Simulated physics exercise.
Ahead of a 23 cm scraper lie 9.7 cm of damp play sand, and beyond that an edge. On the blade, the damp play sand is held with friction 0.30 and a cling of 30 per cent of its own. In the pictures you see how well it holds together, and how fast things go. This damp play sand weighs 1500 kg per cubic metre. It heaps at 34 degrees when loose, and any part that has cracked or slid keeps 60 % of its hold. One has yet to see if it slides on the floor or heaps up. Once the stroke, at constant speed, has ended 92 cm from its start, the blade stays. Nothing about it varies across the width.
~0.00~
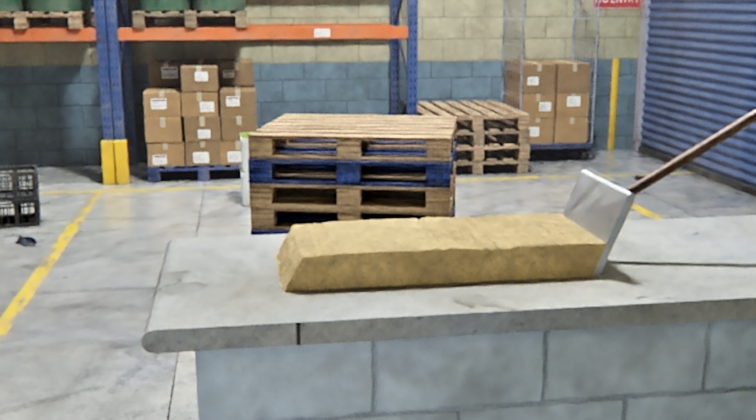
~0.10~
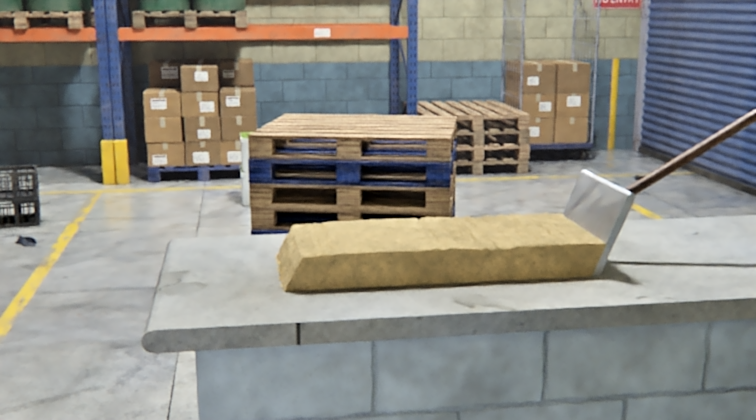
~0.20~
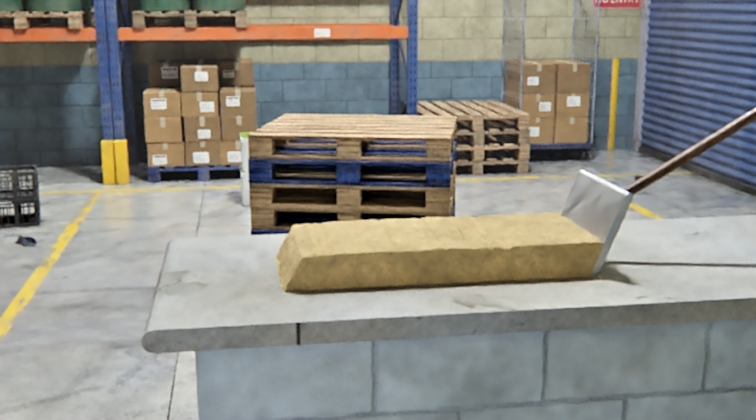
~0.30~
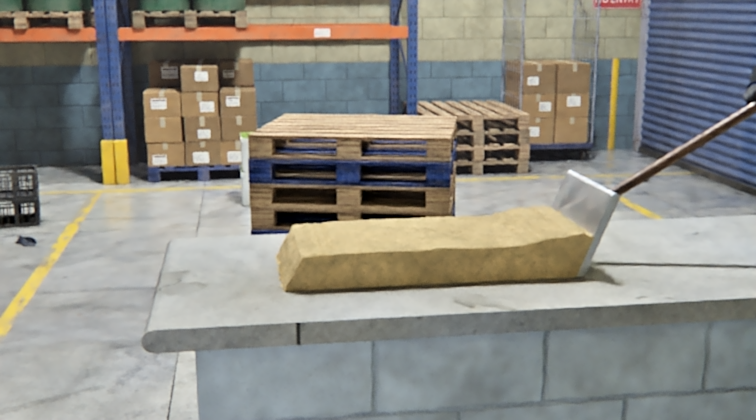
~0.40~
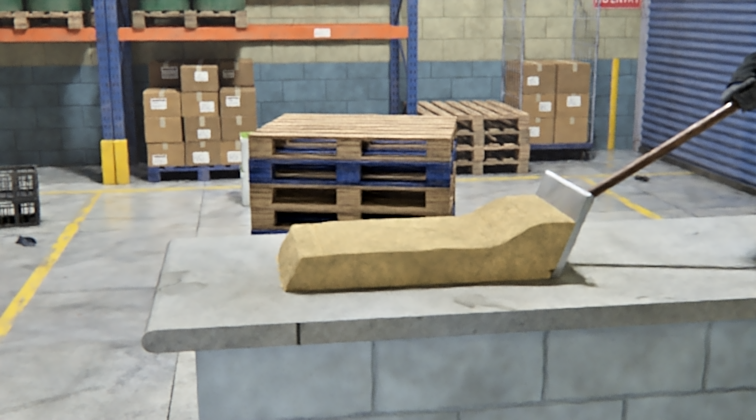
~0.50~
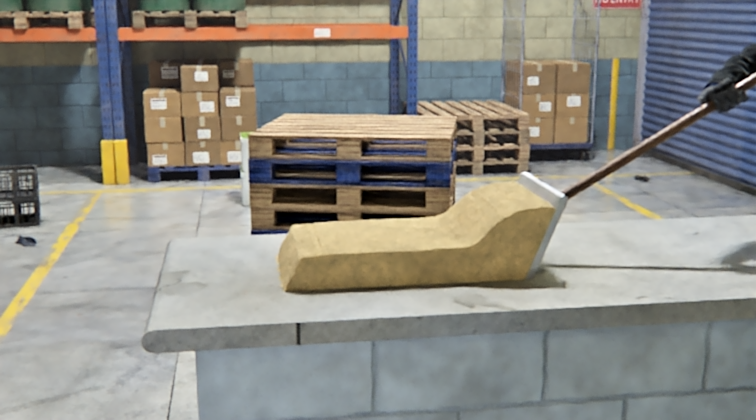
The footage shows a long block of damp sand on a concrete ledge in a warehouse, at first still, before a gloved hand pushes a long-handled scraper leftward, heaping the sand's right end upward while its left end stays put.
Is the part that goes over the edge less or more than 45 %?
It should land beneath the 45 % mark.
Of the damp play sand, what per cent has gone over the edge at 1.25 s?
0 per cent.
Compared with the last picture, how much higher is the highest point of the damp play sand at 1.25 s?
Measured change: Around 7.0 cm.
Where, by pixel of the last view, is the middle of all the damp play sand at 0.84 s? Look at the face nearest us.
You'll find it around (382, 252).
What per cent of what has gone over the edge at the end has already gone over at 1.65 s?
It comes to around 80 percent.
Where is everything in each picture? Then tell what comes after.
The first frame shows foot of the blade at (592, 276), not yet moved; front end of the damp play sand at (287, 288), piled 9.5 cm high.
The second frame shows foot of the blade at (592, 276), not yet moved; front end of the damp play sand at (287, 288), piled 9.5 cm high.
The third frame shows foot of the blade at (590, 276), moved 6 mm; front end of the damp play sand at (287, 288), piled 9.6 cm high.
The fourth frame shows foot of the blade at (576, 277), moved 4.6 cm; front end of the damp play sand at (287, 288), piled 12 cm high.
The fifth frame shows foot of the blade at (551, 278), moved 12 cm; front end of the damp play sand at (287, 288), piled 16 cm high.
The sixth frame shows foot of the blade at (525, 280), moved 19 cm; front end of the damp play sand at (287, 288), piled 20 cm high.
By 0.84 s, 0 % has gone over the edge.
By 1.25 s, 0 % has gone over the edge.
By 1.65 s, 22 % has gone over the edge.
By 2.05 s, 27 % has gone over the edge.
By 2.27 s, at the end, 27 % has gone over the edge.
